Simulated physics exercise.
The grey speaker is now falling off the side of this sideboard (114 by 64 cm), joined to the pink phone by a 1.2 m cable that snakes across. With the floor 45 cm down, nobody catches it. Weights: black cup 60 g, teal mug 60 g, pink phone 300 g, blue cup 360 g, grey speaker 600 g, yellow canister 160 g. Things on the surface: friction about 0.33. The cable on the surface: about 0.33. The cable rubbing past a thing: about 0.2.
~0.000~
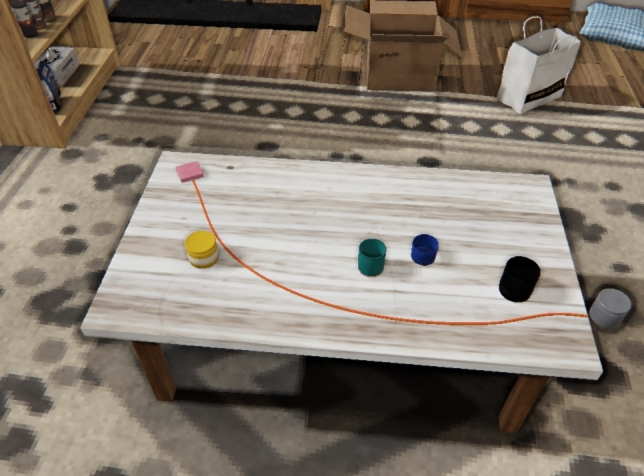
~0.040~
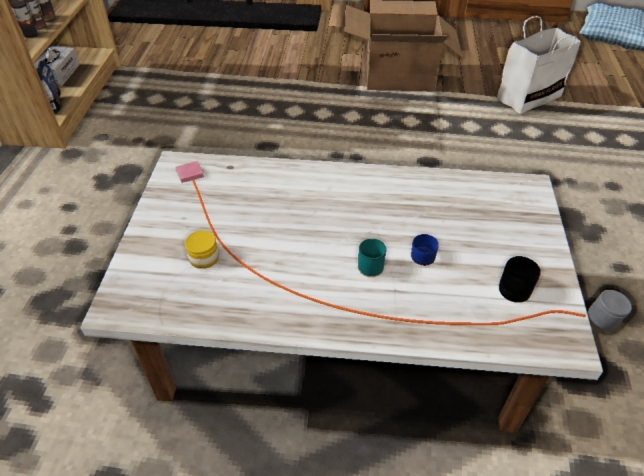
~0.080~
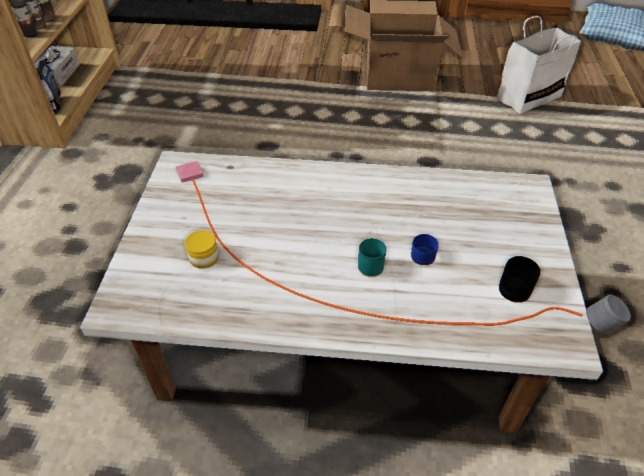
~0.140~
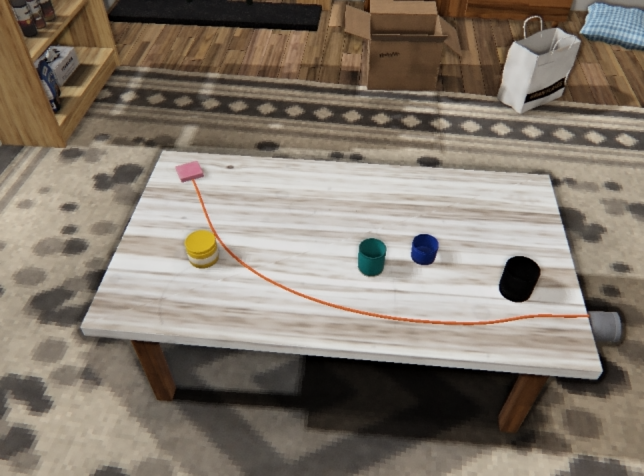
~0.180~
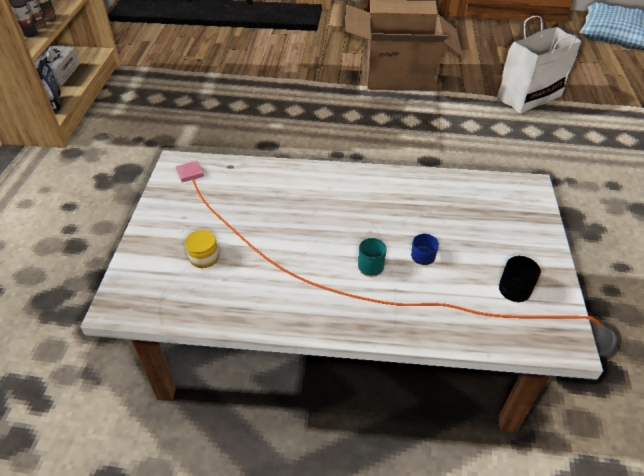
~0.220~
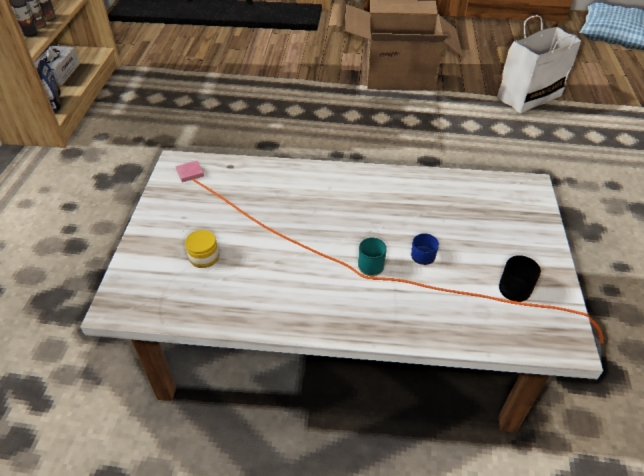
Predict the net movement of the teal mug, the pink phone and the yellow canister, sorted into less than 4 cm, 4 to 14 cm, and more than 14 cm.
Prediction: Teal mug goes a long way; pink phone goes a long way; yellow canister barely budges.
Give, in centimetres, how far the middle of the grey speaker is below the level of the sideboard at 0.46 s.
Measured: Near 35 cm.
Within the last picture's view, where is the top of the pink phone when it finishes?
Top at rest: About (305, 217).
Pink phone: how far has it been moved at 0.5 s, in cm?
It has shifted some 22 centimetres from where it began.
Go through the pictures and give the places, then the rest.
Teal mug (373, 248); pink phone (189, 170); yellow canister (200, 241); cable runs through (538, 316) (434, 323) (330, 305) (245, 266) (204, 209), in the first frame.
Grey speaker (615, 302); cable runs through (537, 315) (330, 305) (204, 209), in the second frame.
Grey speaker (608, 314); cable runs through (536, 314) (330, 305) (204, 209), in the third frame.
Grey speaker (603, 326); cable runs through (539, 316) (330, 305) (204, 209), in the fourth frame.
Grey speaker (596, 338); cable runs through (559, 317) (349, 295) (209, 207), in the fifth frame.
Teal mug (373, 247); pink phone (189, 169); yellow canister (200, 240); cable runs through (586, 315) (478, 295) (291, 240) (225, 200), in the sixth frame.
At 0.5 s, the cable's tail end at (267, 198); teal mug on its side, 31 cm off its start, pink phone 22 cm off its start, black cup 9 cm off its start.
At 0.7 s, the cable's tail end at (316, 222); teal mug on its side, 49 cm off its start, pink phone 38 cm off its start, black cup 10 cm off its start.
At 1.0 s, the cable's tail end at (318, 223); teal mug over the edge, pink phone 39 cm off its start at (305, 217), black cup 10 cm off its start at (534, 240).
At 1.2 s, the cable's tail end at (318, 223); teal mug over the edge, pink phone 39 cm off its start, black cup 10 cm off its start.
At 2.4 s, the cable's tail end at (318, 223); teal mug over the edge, pink phone 39 cm off its start at (305, 217), yellow canister 0 cm off its start at (201, 240), black cup 10 cm off its start at (534, 240).
